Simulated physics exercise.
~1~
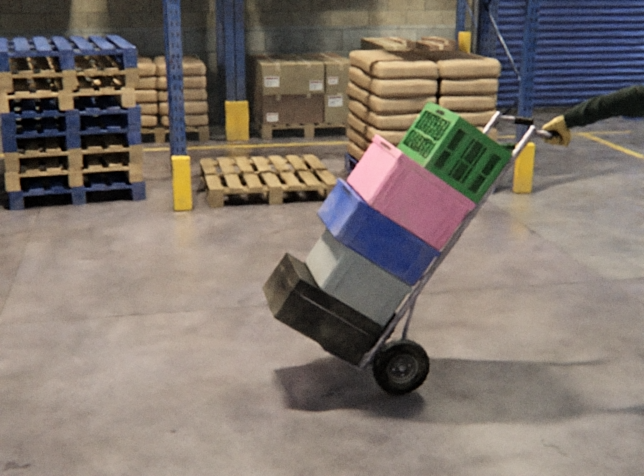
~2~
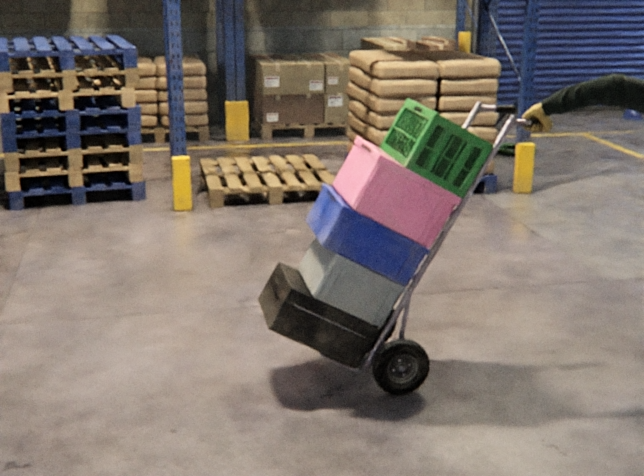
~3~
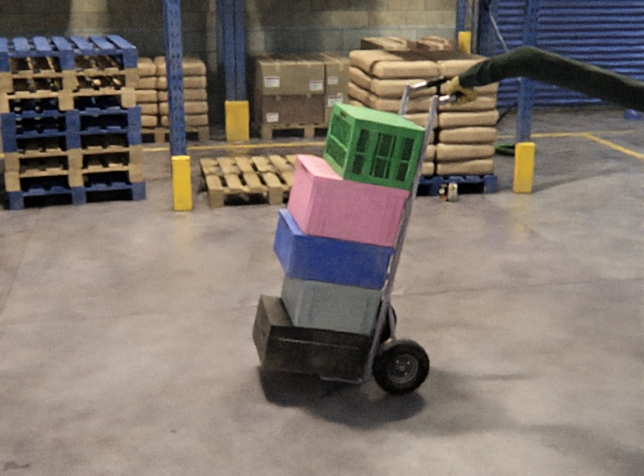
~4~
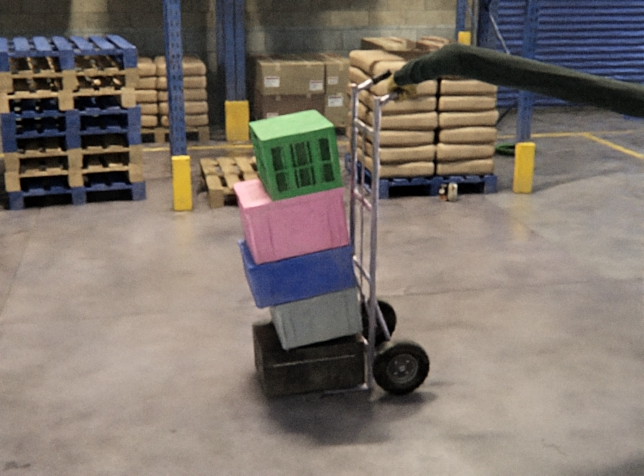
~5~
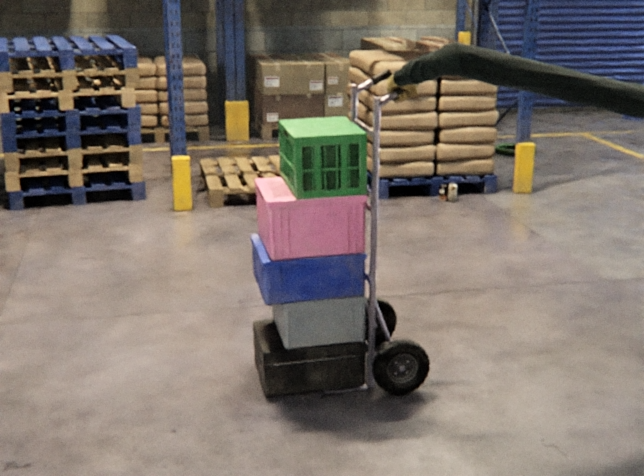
The footage shows a gloved hand swinging a tilted sack truck upright, carrying a black toolbox beneath grey, blue and pink totes and a green crate. As it stops, the upper load leans left away from the frame, then settles back to the right, still stacked.
